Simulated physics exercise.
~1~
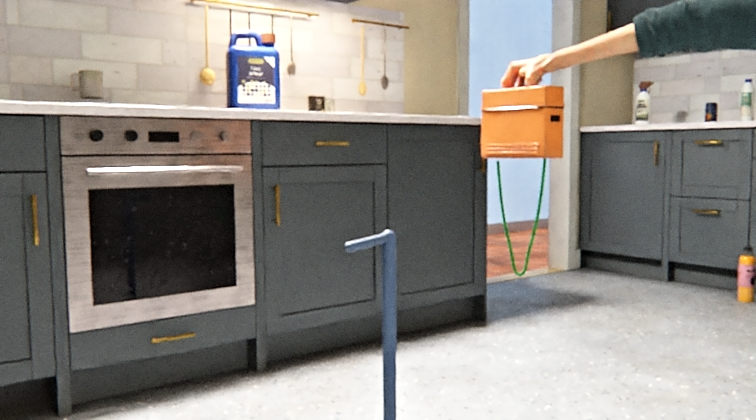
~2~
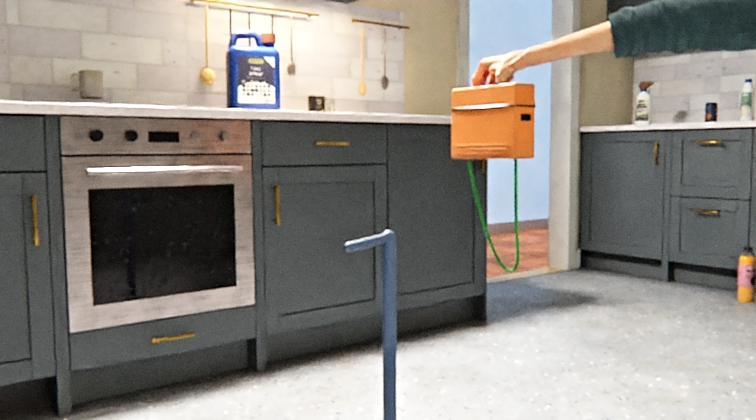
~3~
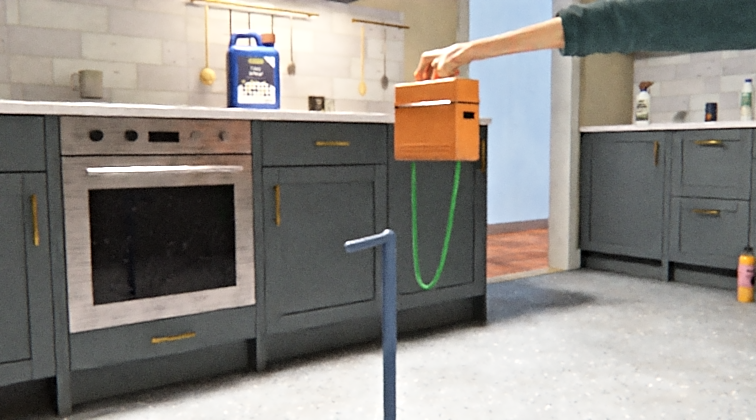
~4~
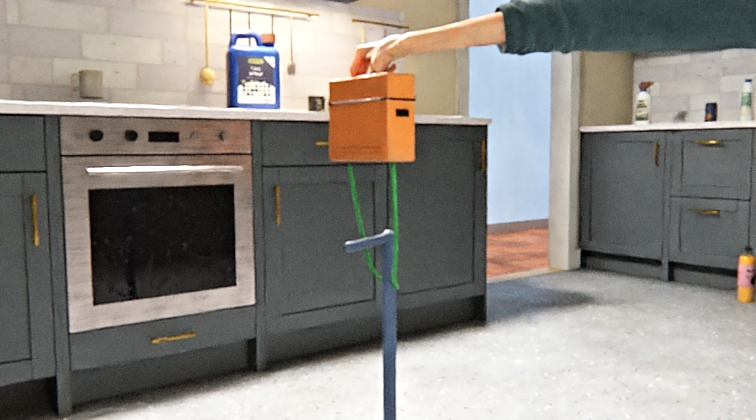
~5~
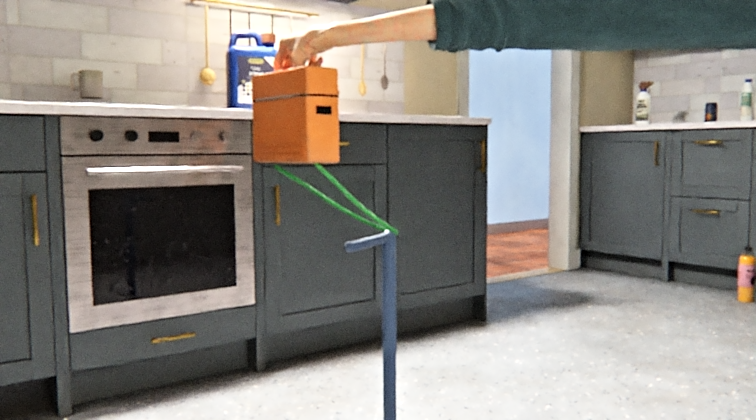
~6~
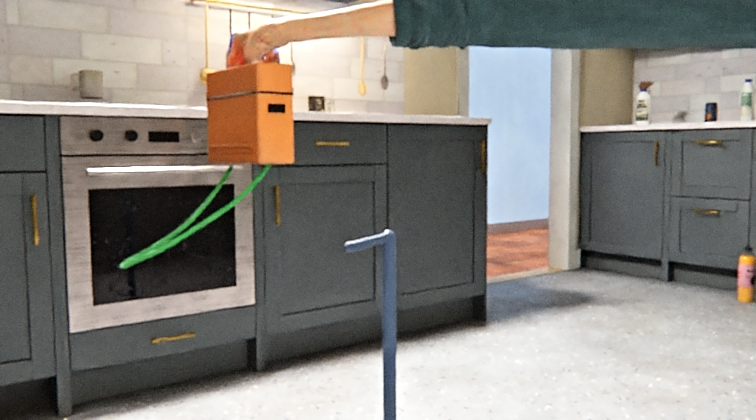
At the start, a hand holds an orange case upright by its top, to the right of a blue post with a sideways hook, in a kitchen with grey cabinets. A green loop hangs low beneath the case. The hand carries the case steadily left at about the same height until it is above the post, with the loop dangling down to the hook's level. As the case moves past, the loop trails back to the post top and stretches slantwise. Then it comes free and swings out to the left below the case, which ends clear of the post, still held upright.
